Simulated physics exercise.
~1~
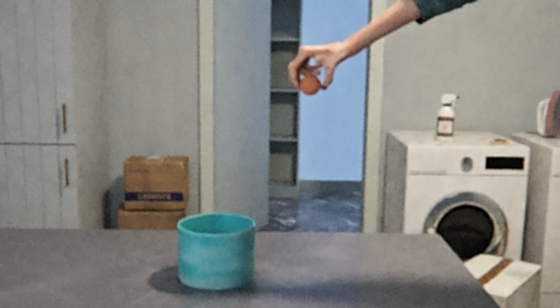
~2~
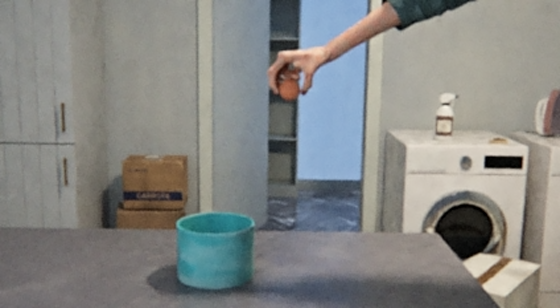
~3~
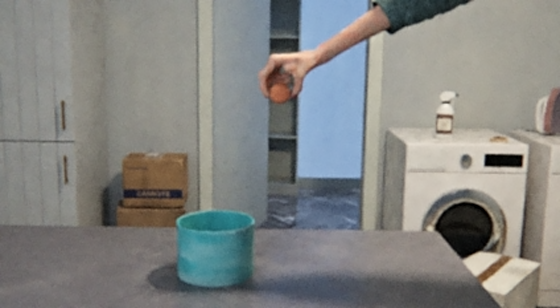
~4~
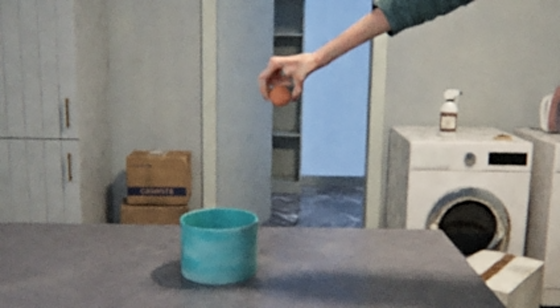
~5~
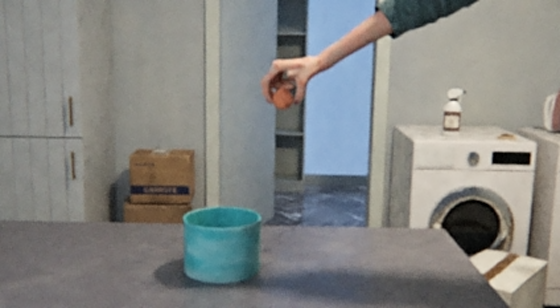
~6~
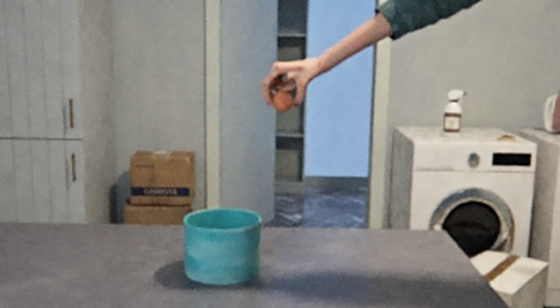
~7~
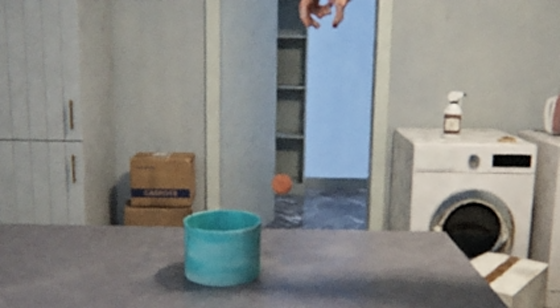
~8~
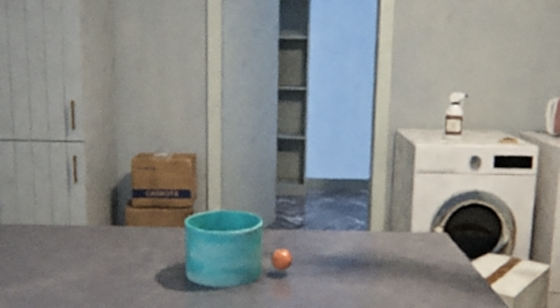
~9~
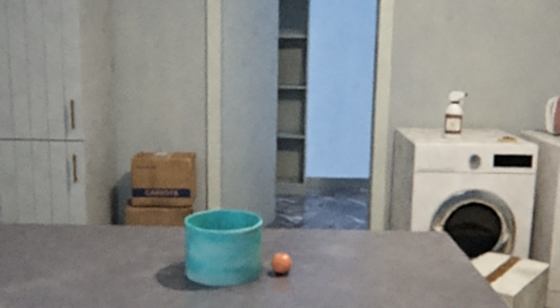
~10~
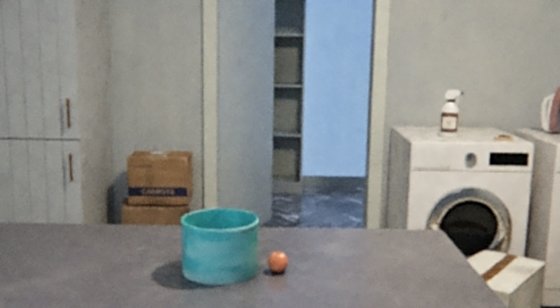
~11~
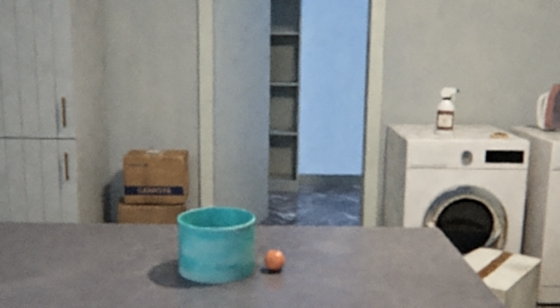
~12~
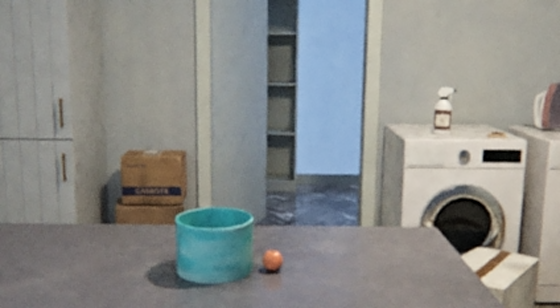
A hand reaches in from the upper right, holding a small orange tomato above a dark grey table, in a slightly swaying view from in front of the table. A turquoise round container stands on the tabletop, with cardboard boxes, a pale cabinet, an open doorway and a white washing machine behind. The hand moves left and a little down, then pauses with the tomato just right of the container. It lets go and draws back up out of view as the tomato drops. The tomato misses the container and comes to rest on the table, close beside its right side.
